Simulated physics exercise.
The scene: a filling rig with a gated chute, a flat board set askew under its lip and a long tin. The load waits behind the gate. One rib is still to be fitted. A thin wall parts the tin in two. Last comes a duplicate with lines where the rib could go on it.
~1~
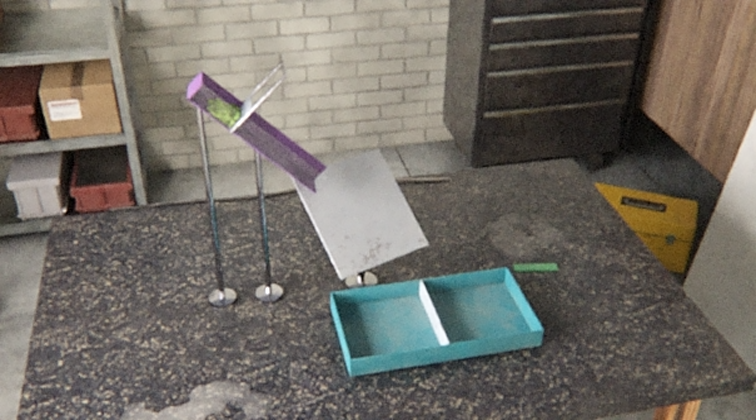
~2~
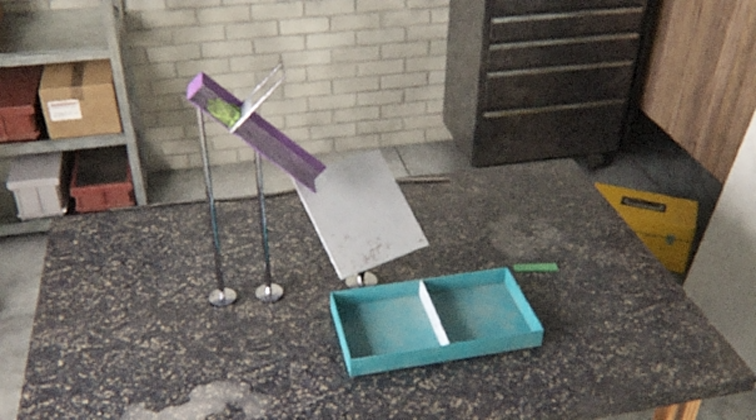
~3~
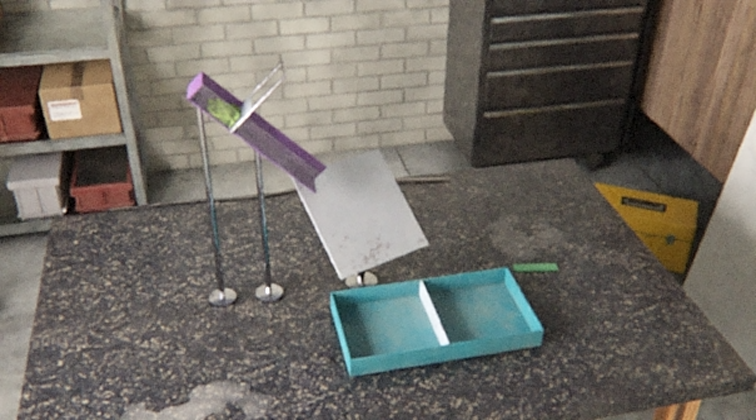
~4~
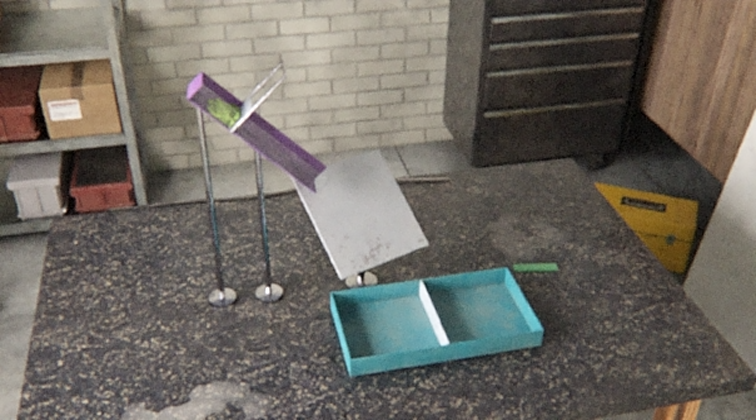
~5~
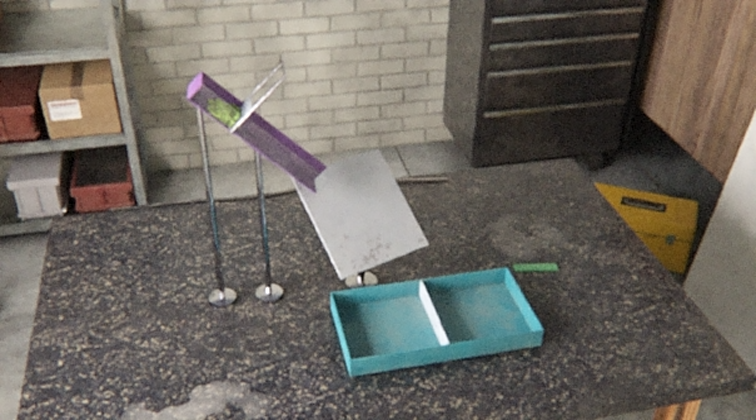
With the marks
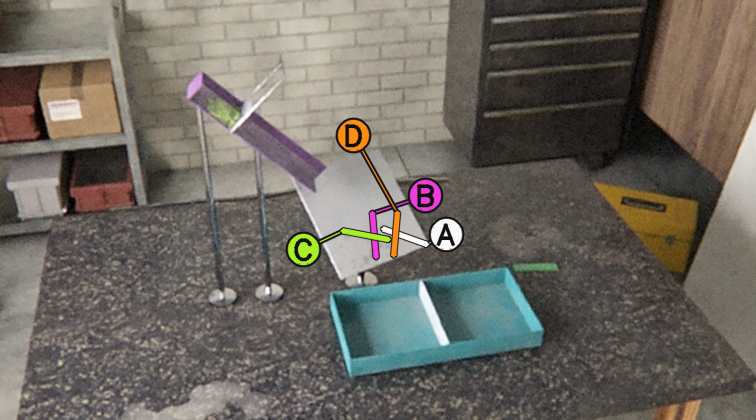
A teal divided tin sits below a tilted board and purple chute, and nothing moves.
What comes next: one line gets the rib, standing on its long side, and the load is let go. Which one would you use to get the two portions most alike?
The answer is line A.
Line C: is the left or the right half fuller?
The right half.
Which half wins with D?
More lands on the left.
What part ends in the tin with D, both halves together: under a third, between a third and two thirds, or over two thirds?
Over two thirds.
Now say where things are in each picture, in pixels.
In the first picture, load behind the gate at (227, 111), dried peas; lip of the chute at (315, 187), sloping fairly steeply.
In the second picture, middle of the board at (361, 211), tilted fairly steeply; middle of its low edge at (387, 261); of its high edge at (337, 162).
In the third picture, front corners of the tin at (351, 360) and (543, 330); front end of its middle wall at (449, 344); gate still shut at (249, 106).
In the fourth picture, middle of the load at (227, 111); lip at (315, 187).
In the fifth picture, middle of the load at (227, 111); lip at (315, 187).
On the marked copy, line A from (383, 229) to (426, 244); line B from (372, 213) to (376, 256); line C from (343, 230) to (388, 239); line D from (397, 213) to (393, 255).
With A, of what is caught, about half in the left half, about half in the right.
With B, of what is caught, nearly all in the left half, a small part in the right.
With C, of what is caught, a stray few in the left half, nearly all in the right.
With D, of what is caught, nearly all in the left half, a small part in the right.
